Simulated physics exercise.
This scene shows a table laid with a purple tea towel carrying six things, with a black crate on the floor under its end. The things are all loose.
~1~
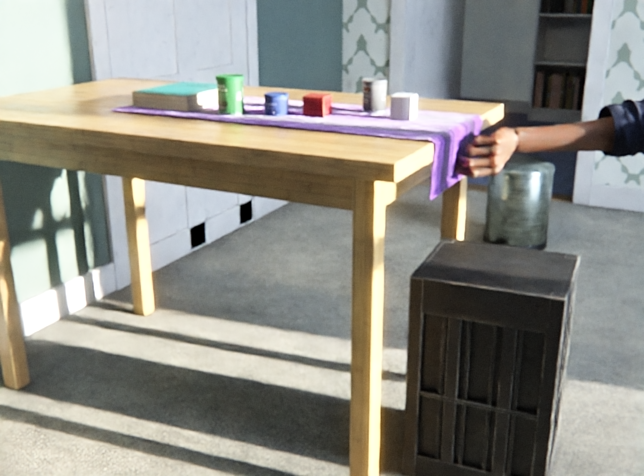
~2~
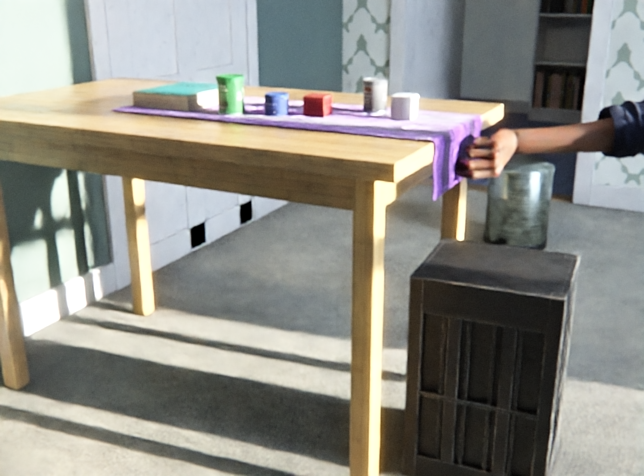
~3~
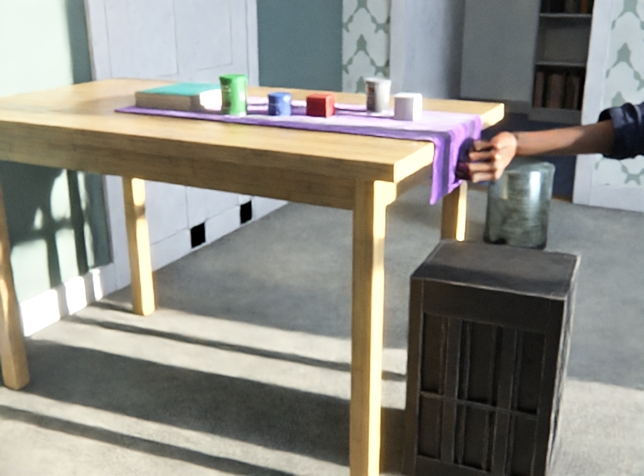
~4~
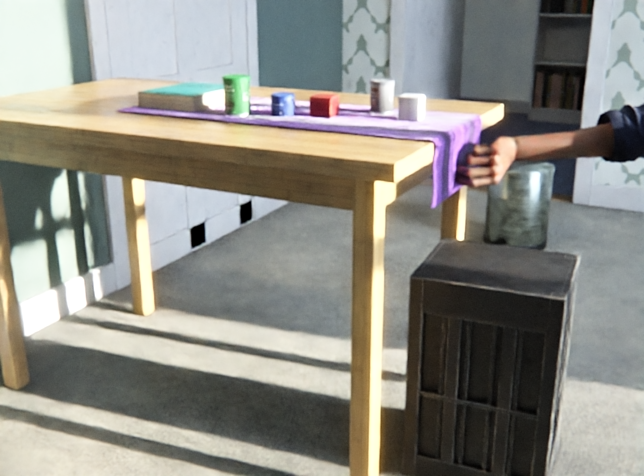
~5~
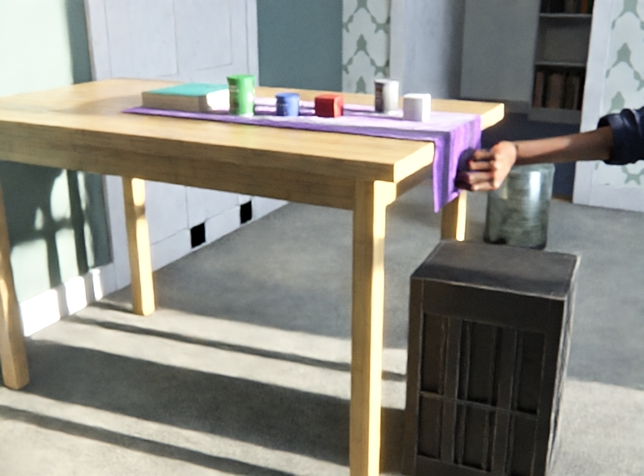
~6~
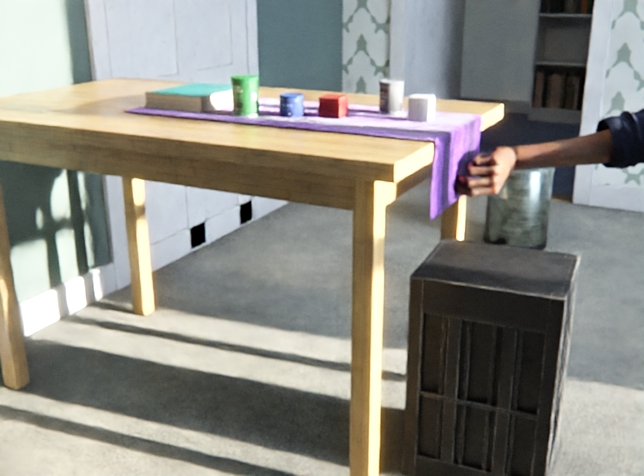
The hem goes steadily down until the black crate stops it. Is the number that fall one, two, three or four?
Most likely just one will go over the edge.
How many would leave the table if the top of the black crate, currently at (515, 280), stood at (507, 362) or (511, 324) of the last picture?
Numbers: 3; 2.
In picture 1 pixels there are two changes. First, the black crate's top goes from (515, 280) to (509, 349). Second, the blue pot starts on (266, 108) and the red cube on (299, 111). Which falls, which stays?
Blue pot: Safe; red cube: Safe.
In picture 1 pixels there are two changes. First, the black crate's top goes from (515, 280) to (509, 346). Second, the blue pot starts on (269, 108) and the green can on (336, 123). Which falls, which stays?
In the end the blue pot is still on top and the green can is no longer on top.
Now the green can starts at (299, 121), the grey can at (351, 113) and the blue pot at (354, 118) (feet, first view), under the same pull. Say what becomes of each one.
Result - green can still up, grey can still up, blue pot still up.
Soon after, hem near (456, 236); all still up.
Then, hem on the crate; white cube gone.
At rest, hem on the crate; white cube gone. It carries off one.
